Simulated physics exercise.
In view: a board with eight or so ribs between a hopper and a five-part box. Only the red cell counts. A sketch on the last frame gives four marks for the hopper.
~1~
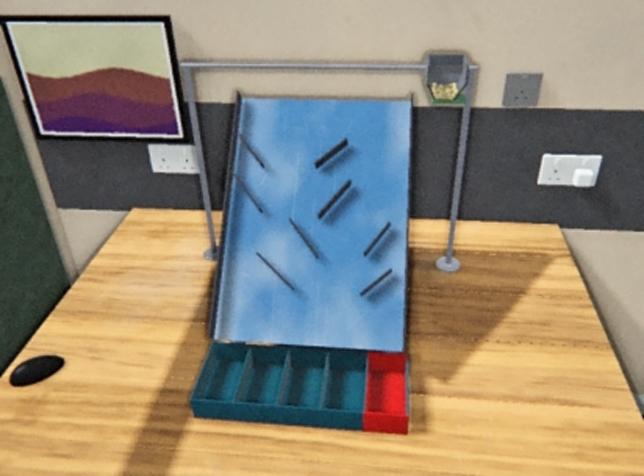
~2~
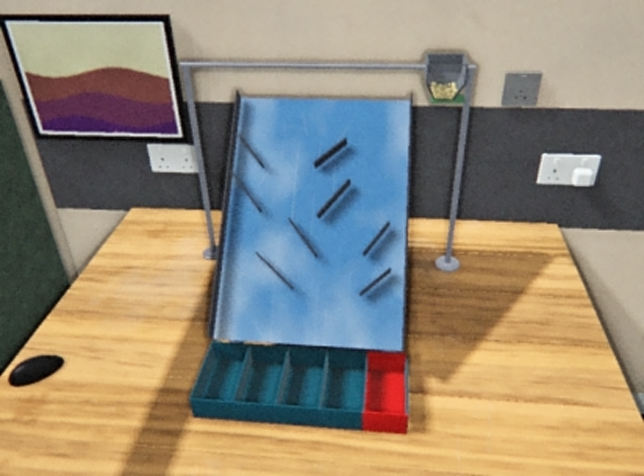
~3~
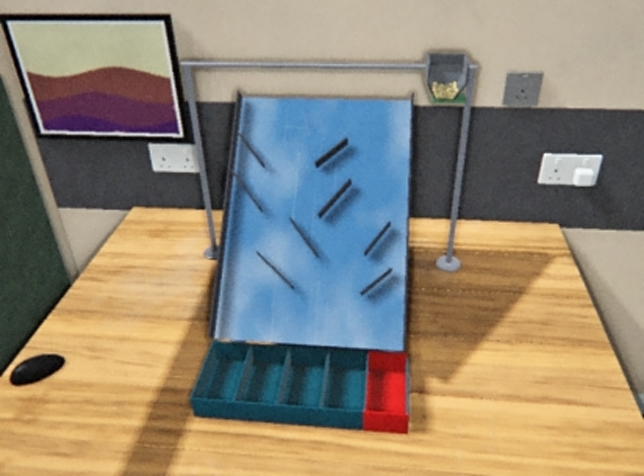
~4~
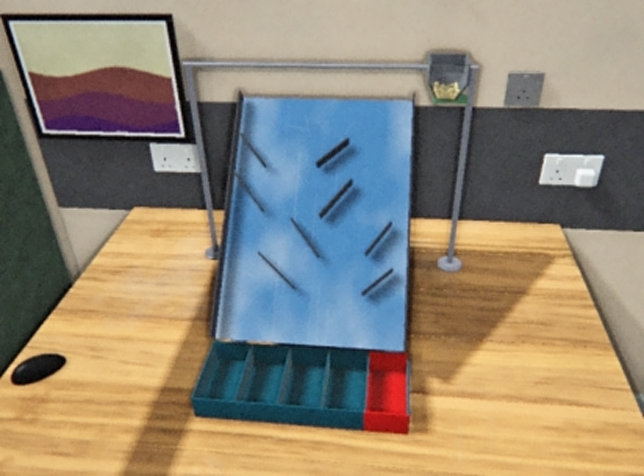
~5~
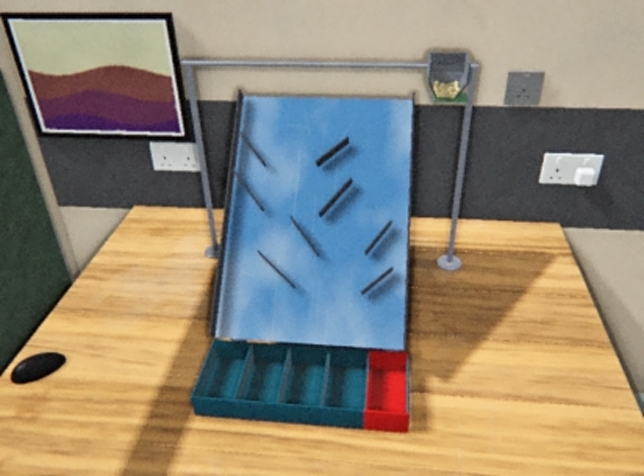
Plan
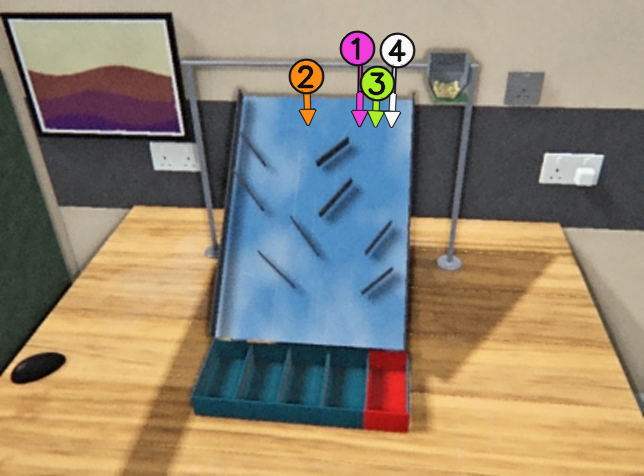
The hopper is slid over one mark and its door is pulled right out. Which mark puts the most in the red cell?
The answer is mark 4.
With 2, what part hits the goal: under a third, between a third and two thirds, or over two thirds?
Mark 2 gives under a third.
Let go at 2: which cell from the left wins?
It is the fourth one.
On the marked copy, mark 1 meets the board at (359, 120); mark 2 meets the board at (307, 119); mark 3 meets the board at (375, 120); mark 4 meets the board at (391, 121).
With 1, a stray few in the red cell, nearly all in other cells.
With 2, a small part in the red cell, nearly all in other cells.
With 3, a small part in the red cell, most in other cells.
With 4, about a third in the red cell, about two thirds in other cells, a stray few outside the box.
